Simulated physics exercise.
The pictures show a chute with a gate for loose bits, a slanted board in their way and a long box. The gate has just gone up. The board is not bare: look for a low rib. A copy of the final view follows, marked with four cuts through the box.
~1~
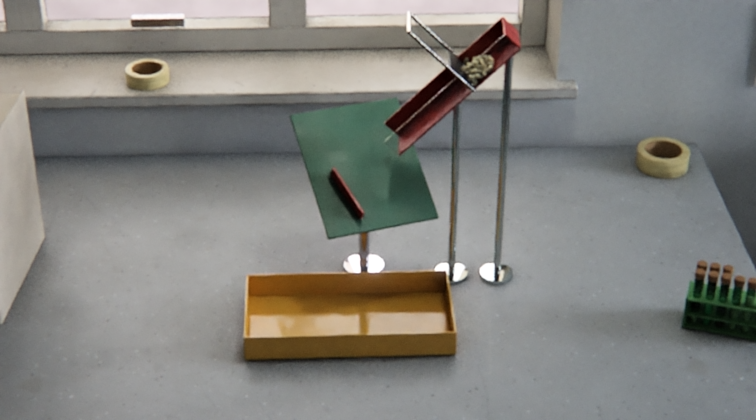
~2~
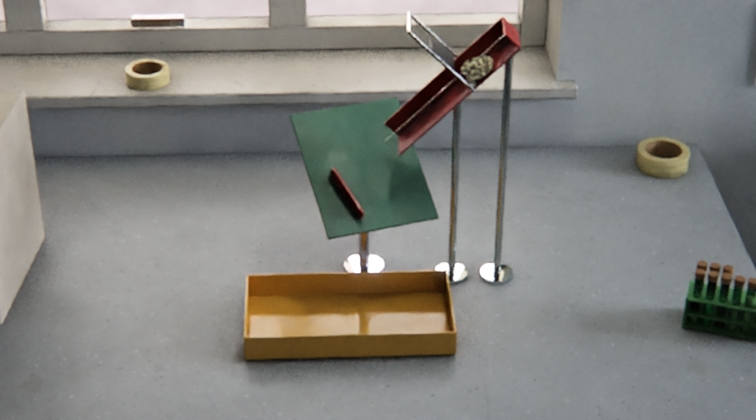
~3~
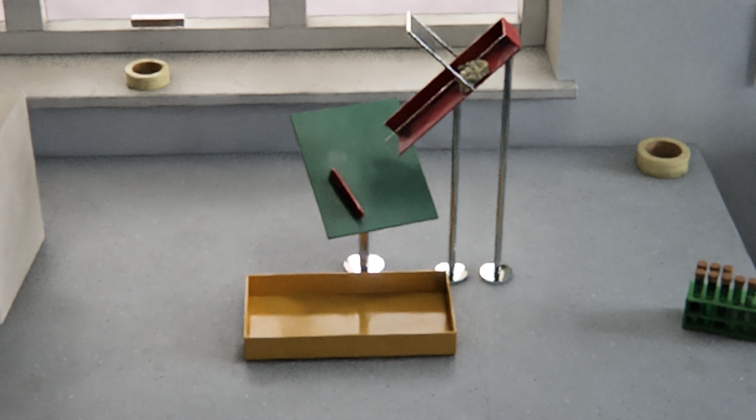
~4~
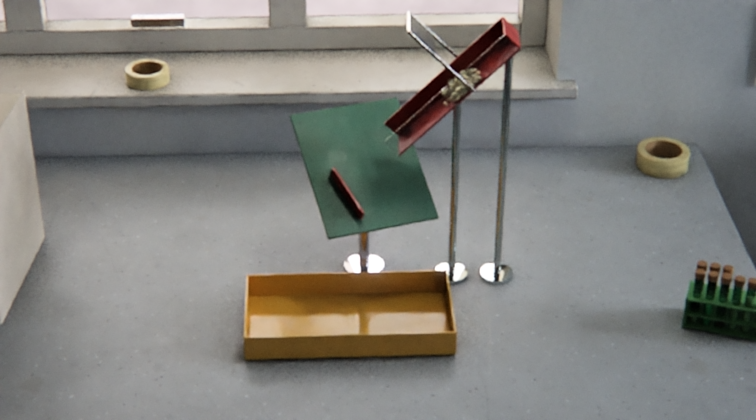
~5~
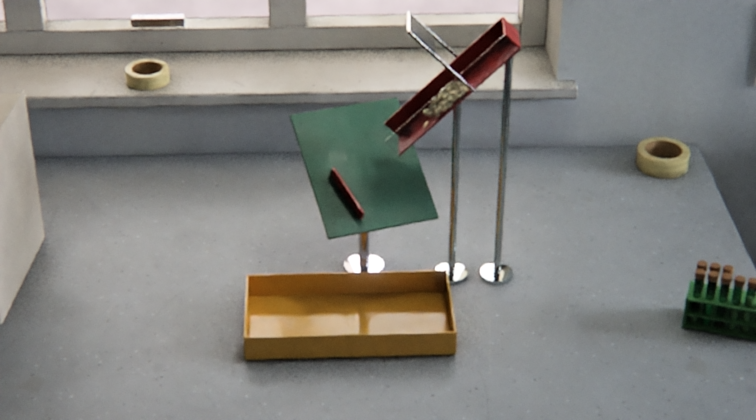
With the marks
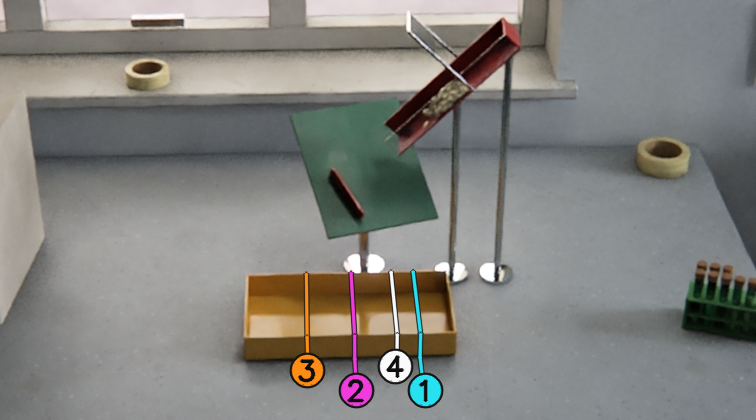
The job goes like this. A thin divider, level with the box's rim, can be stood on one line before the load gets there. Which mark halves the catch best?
4 works best here.
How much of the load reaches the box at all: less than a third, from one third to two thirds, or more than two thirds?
More than two thirds.
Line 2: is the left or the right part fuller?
The right side.
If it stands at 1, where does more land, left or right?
Left.
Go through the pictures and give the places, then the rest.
In the first frame, load behind the gate at (477, 66), white beans; lip of the chute at (399, 146), sloping fairly steeply.
In the second frame, middle of the board at (364, 166), tilted fairly steeply; middle of its low edge at (385, 228); of its high edge at (344, 106).
In the third frame, front corners of the box at (244, 337) and (456, 332), empty; front of the load at (462, 89).
In the fourth frame, middle of the load at (461, 83); its front at (446, 104), about a third of the way to the lip; rib from (333, 167) to (363, 213).
In the fifth frame, middle of the load at (445, 97); its front at (426, 124), about two thirds of the way to the lip.
On the marked copy, line 1 crosses the front rim at (420, 333); line 2 crosses the front rim at (354, 335); line 3 crosses the front rim at (307, 336); line 4 crosses the front rim at (397, 334).
If 1 is chosen, of what is caught, most on the left of the divider, a small part on the right.
If 2 is chosen, of what is caught, a stray few on the left of the divider, nearly all on the right.
If 3 is chosen, of what is caught, none on the left of the divider, all on the right.
If 4 is chosen, of what is caught, about half on the left of the divider, about half on the right.
